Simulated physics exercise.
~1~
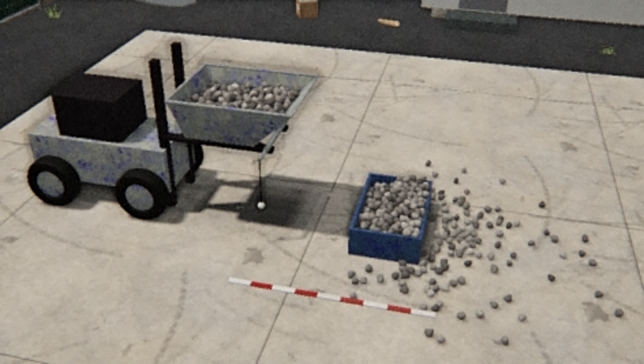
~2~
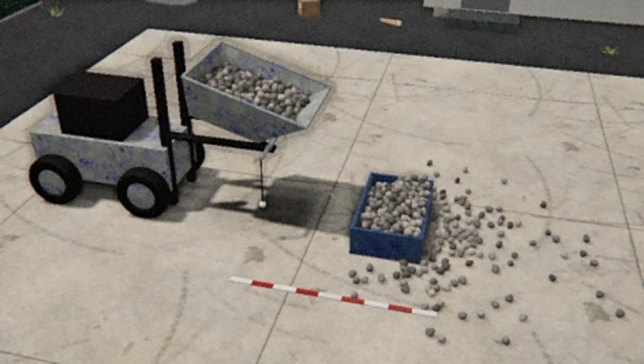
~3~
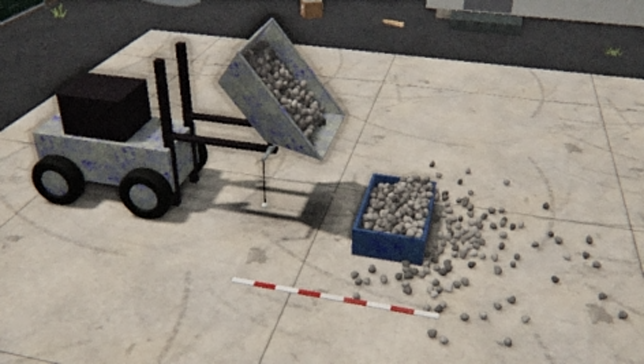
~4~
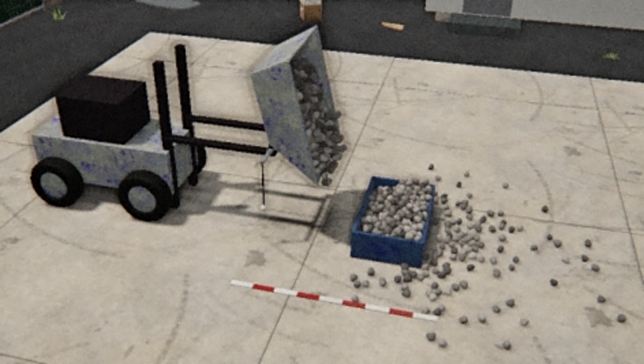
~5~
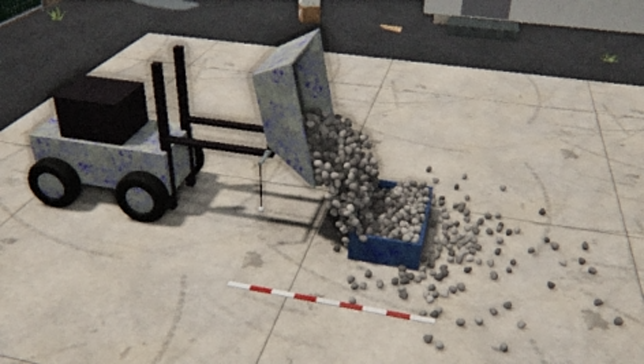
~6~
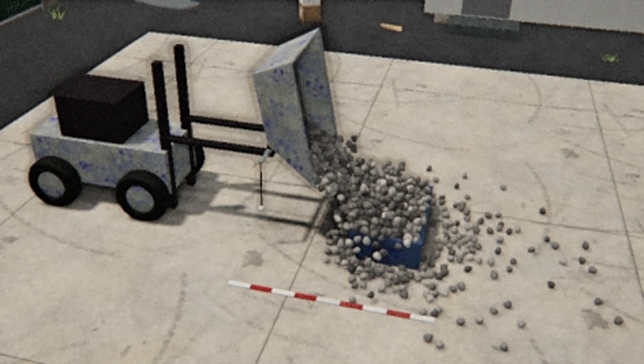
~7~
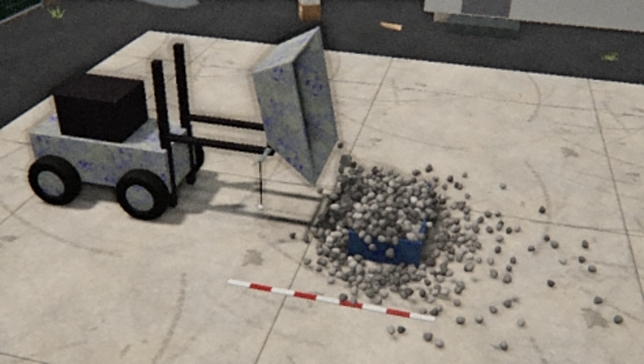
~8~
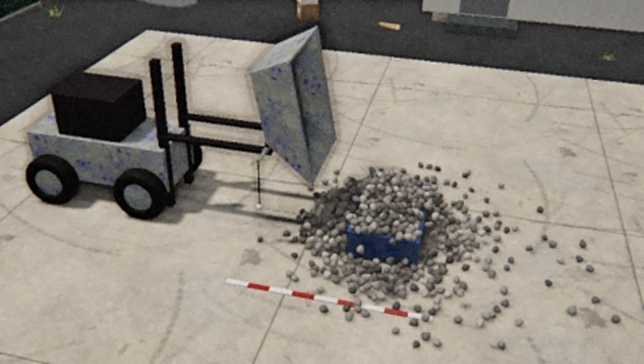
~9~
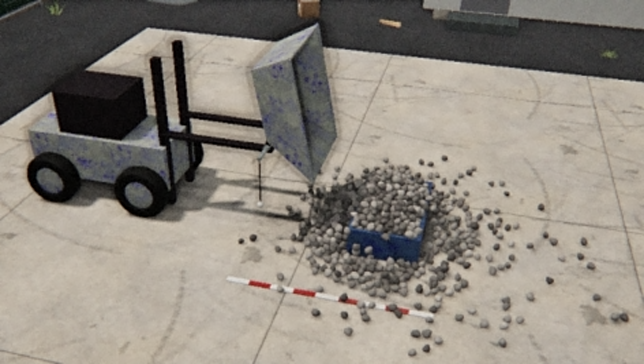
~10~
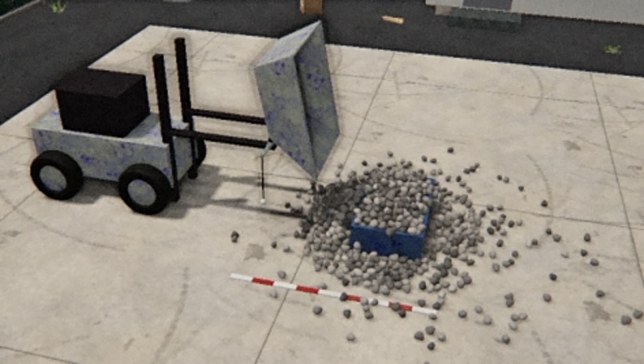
On a paved yard, a forklift tipped its raised skip steeply to the right and poured grey stones over a small blue bin already heaped full, until the skip was empty and many stones lay scattered on the ground around the bin.
